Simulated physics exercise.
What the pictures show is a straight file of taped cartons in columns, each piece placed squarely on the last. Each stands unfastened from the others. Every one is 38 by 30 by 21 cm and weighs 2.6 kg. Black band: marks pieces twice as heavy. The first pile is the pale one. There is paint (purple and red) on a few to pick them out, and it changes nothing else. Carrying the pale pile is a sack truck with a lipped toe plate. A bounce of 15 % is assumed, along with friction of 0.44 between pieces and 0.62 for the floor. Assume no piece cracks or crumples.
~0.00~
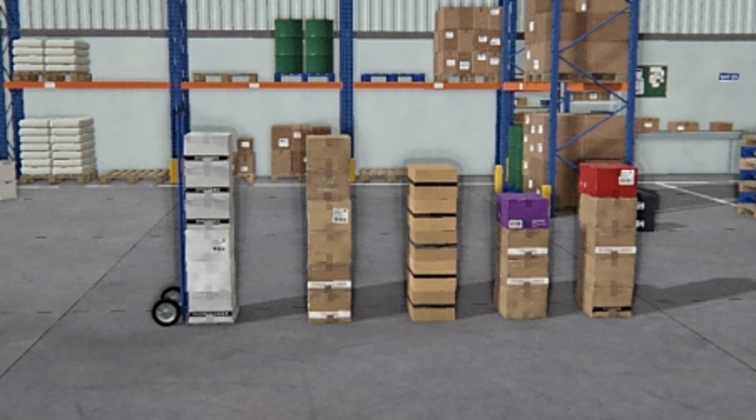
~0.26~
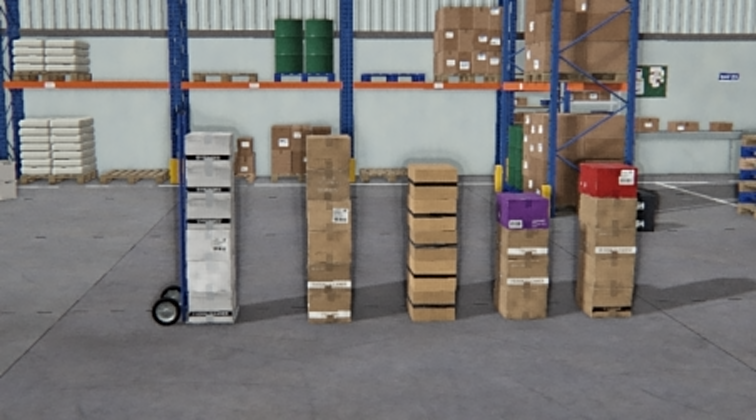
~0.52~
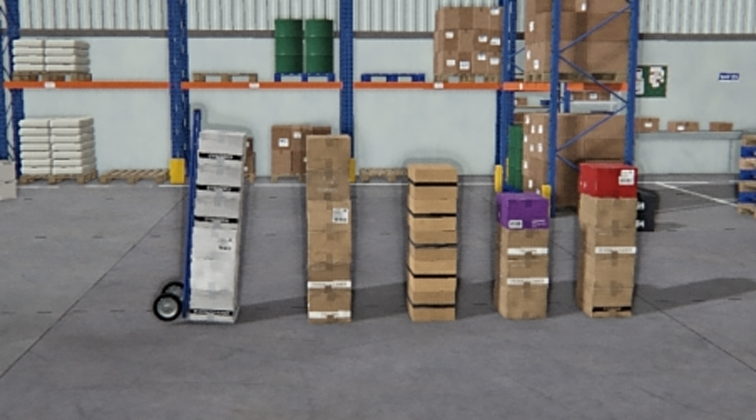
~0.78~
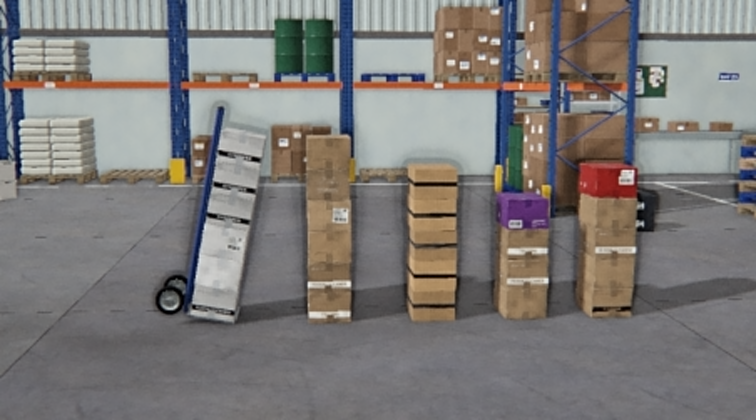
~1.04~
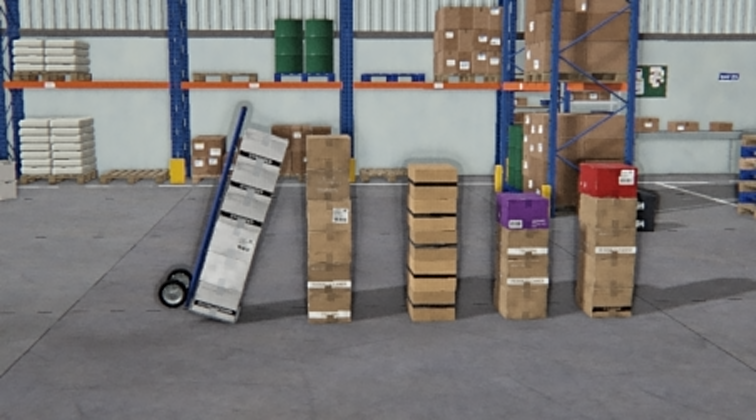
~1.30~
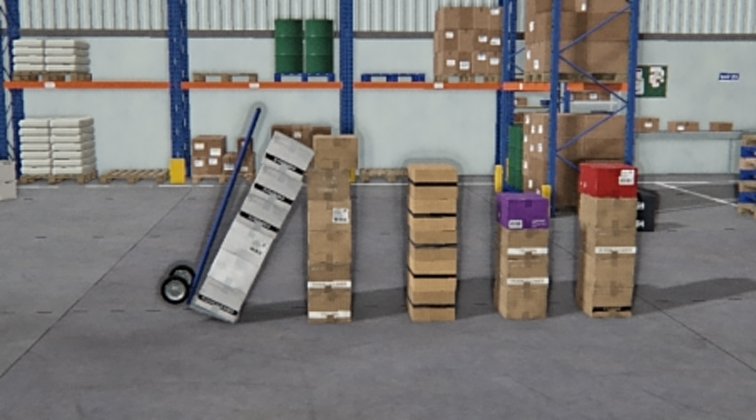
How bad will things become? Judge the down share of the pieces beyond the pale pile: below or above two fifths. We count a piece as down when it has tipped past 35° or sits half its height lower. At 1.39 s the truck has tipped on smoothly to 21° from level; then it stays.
The down share is above two fifths.
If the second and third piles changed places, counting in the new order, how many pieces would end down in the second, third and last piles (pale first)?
Count of fallen pieces - second: 0; third: 0; last: 0.
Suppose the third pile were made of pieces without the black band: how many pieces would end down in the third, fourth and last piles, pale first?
Counts down - third: 5; fourth: 4; last: 5.
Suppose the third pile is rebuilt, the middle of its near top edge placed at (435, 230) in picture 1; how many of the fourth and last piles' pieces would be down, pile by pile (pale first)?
Down by pile: Fourth 1, last 0.
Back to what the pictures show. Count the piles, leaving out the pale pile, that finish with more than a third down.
Total count: 4.
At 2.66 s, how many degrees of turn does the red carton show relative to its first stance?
Close to 0° of tilt compared with the start.
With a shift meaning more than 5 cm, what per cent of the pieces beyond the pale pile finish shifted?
100 in a hundred.
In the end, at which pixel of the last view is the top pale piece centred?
Somewhere about (384, 233).
By 1.98 s, 6 of the pale pile down; none of the 20 other cartons down, 6 disturbed.
By 2.66 s, 6 of the pale pile down; 1 of the 20 other cartons down.
By 3.38 s, 6 of the pale pile down; 11 of the 20 other cartons down; purple carton tilted 17°; red carton moved 9 cm.
By 4.12 s, 6 of the pale pile down; 19 of the 20 other cartons down; red carton on its side; purple carton tilted 43°, 26 cm lower.
When it is over (5.3 s), 6 of the pale pile down; 19 of the 20 other cartons down; red carton upside down; purple carton on its side. That is 95 per cent. In pixels of the last frame, middles, purple carton near (687, 248).
